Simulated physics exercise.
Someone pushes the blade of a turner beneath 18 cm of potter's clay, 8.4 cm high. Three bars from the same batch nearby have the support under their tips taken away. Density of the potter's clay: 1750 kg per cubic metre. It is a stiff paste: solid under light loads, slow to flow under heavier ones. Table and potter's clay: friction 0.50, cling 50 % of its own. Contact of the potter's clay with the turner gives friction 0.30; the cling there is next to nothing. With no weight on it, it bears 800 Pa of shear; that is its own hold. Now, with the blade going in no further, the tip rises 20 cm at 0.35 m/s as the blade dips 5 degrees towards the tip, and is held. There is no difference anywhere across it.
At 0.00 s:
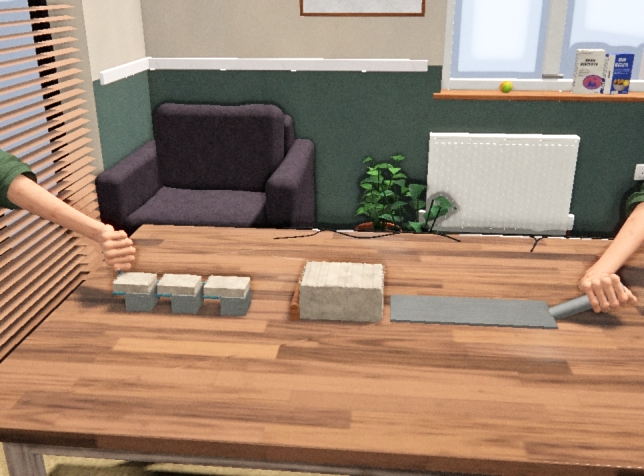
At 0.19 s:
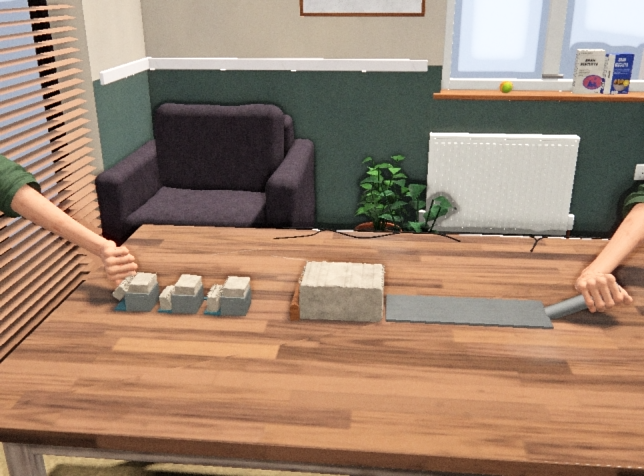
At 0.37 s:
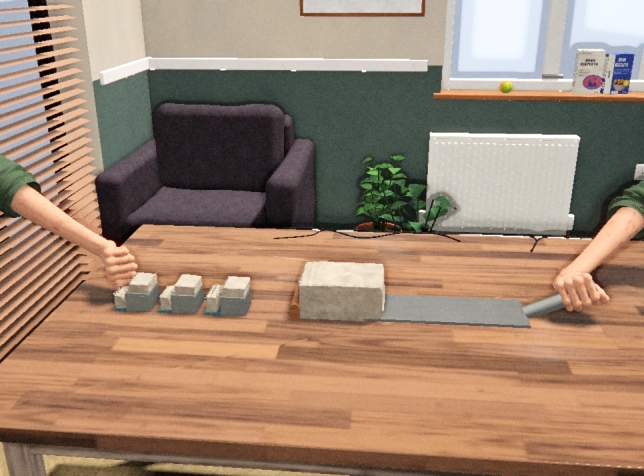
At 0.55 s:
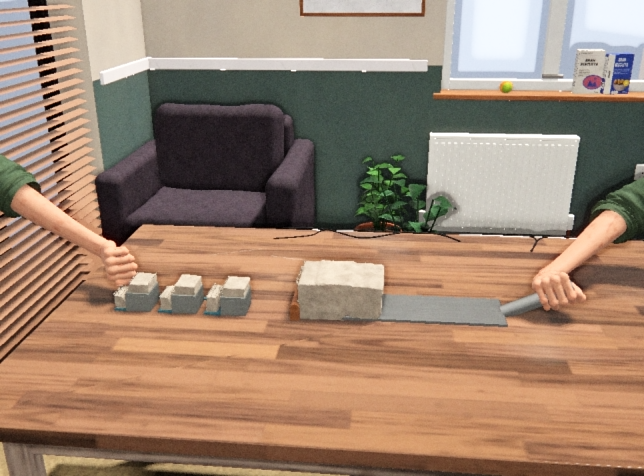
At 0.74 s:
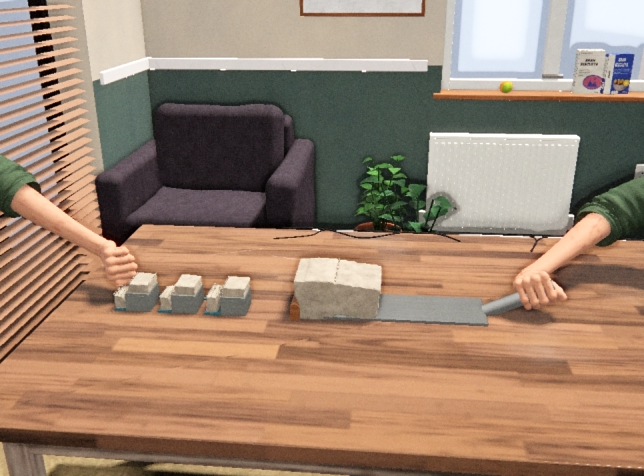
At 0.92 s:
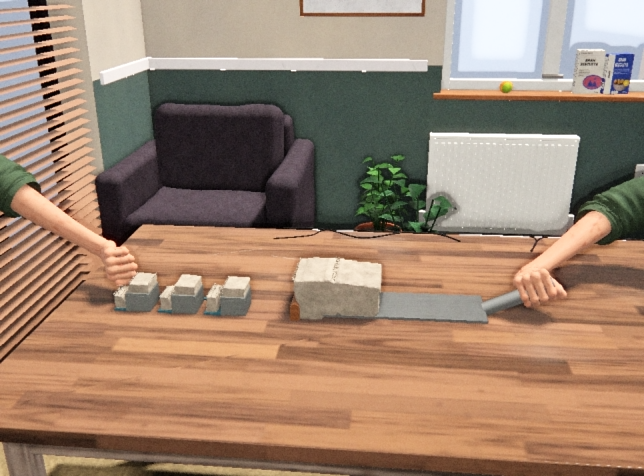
On a wooden tabletop, three small pale bars' tips drop, then a hand pushes a grey blade leftward beneath a clay block.
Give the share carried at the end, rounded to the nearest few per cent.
The share carried at the end is close to 52 %.
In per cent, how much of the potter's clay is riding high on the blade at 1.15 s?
It comes to around 22 percent.
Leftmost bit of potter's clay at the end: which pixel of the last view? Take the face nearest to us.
It sits close to (300, 309) in the last picture.
After 1.15 s, the tip is 8.3 cm up.
After 1.42 s, the tip is 18 cm up.
After 1.69 s, the tip is 20 cm up and 52 % is riding high on the blade.
After 1.95 s, the tip is 20 cm up and 52 % is riding high on the blade.
After 2.20 s, at the end, the tip is 20 cm up and 52 % is riding high on the blade.
